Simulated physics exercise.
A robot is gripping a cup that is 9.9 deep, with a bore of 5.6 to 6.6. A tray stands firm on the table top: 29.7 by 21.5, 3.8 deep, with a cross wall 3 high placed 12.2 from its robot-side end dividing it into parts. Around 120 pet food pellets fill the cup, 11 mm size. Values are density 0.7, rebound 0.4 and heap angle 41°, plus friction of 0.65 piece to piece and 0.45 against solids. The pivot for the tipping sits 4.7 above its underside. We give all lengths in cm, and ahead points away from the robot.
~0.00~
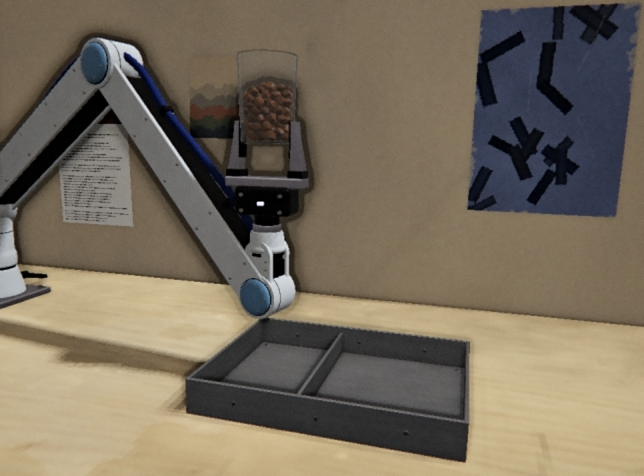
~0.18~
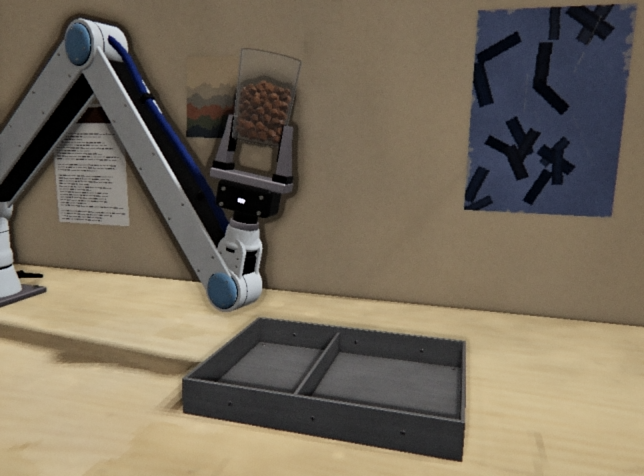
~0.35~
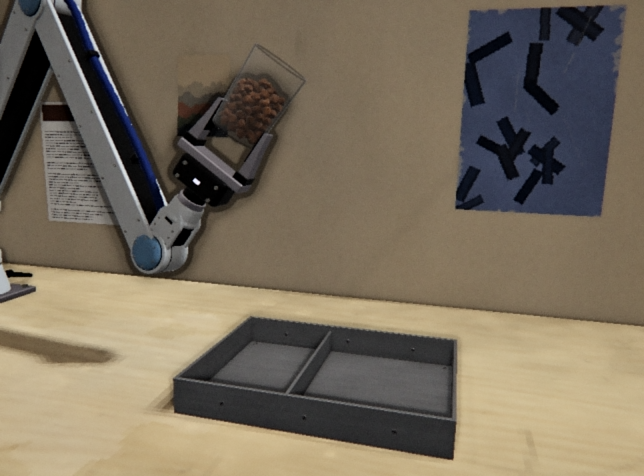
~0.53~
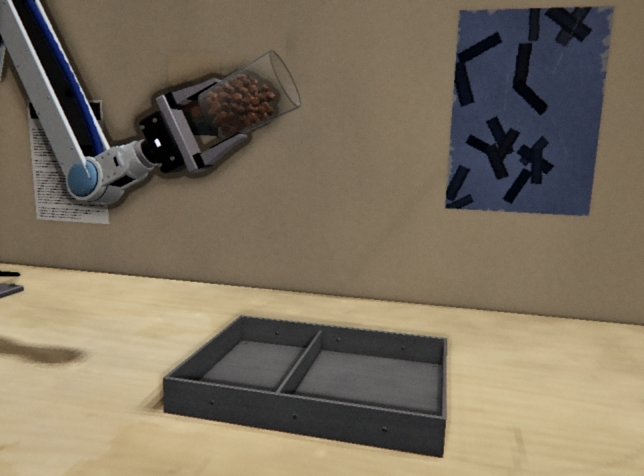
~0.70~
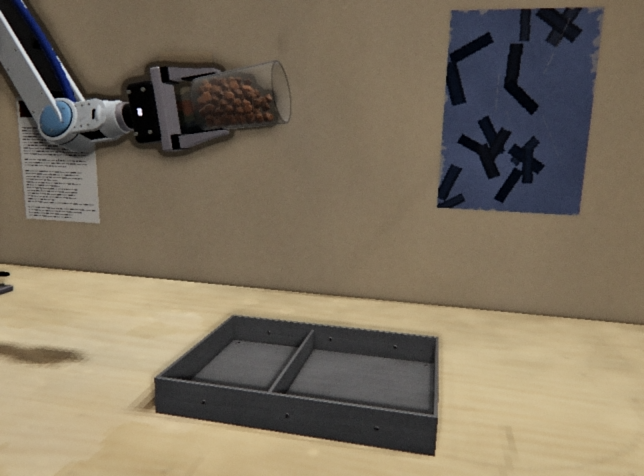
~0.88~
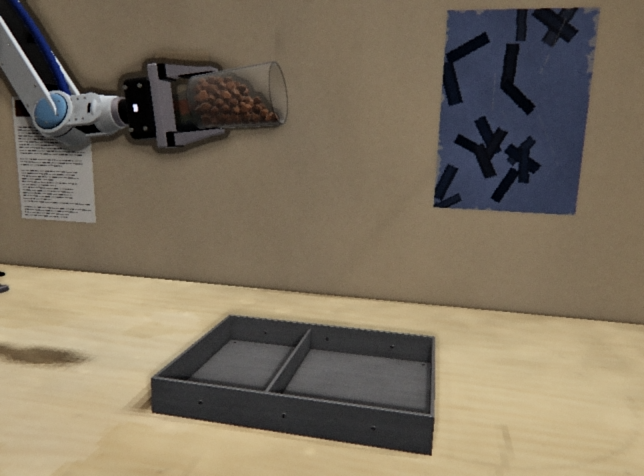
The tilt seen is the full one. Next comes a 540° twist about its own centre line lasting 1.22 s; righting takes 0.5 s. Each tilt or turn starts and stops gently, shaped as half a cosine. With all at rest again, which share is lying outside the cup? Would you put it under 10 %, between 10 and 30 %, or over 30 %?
I would put it between 10 and 30 %.
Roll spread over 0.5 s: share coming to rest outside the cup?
Then roughly 5 %.
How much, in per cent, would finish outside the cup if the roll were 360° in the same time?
Roughly 10 percent, then.
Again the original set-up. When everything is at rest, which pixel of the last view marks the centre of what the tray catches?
About (335, 383).
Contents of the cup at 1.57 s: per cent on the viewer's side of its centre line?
40 %.
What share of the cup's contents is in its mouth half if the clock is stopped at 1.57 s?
Some 35 per cent.
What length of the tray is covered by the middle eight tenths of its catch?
About 10 cm.
After 1.57 s, tipped 83°, highest piece 37 above the table; 117 in the cup, 3 in the far-side part, 4 in flight or on a rim.
After 2.26 s, tipped 65°, highest piece 36 above the table; 101 in the cup, 21 in the far-side part, 1 in the robot-side part, 1 in flight or on a rim.
After 2.80 s, upright, highest piece 38 above the table; 101 in the cup, 22 in the far-side part, 1 in the robot-side part.
After 3.50 s, upright, highest piece 38 above the table; 101 in the cup, 22 in the far-side part, 1 in the robot-side part.
At rest, 101 in the cup, 22 in the far-side part, 1 in the robot-side part. That is 19 % outside the cup.
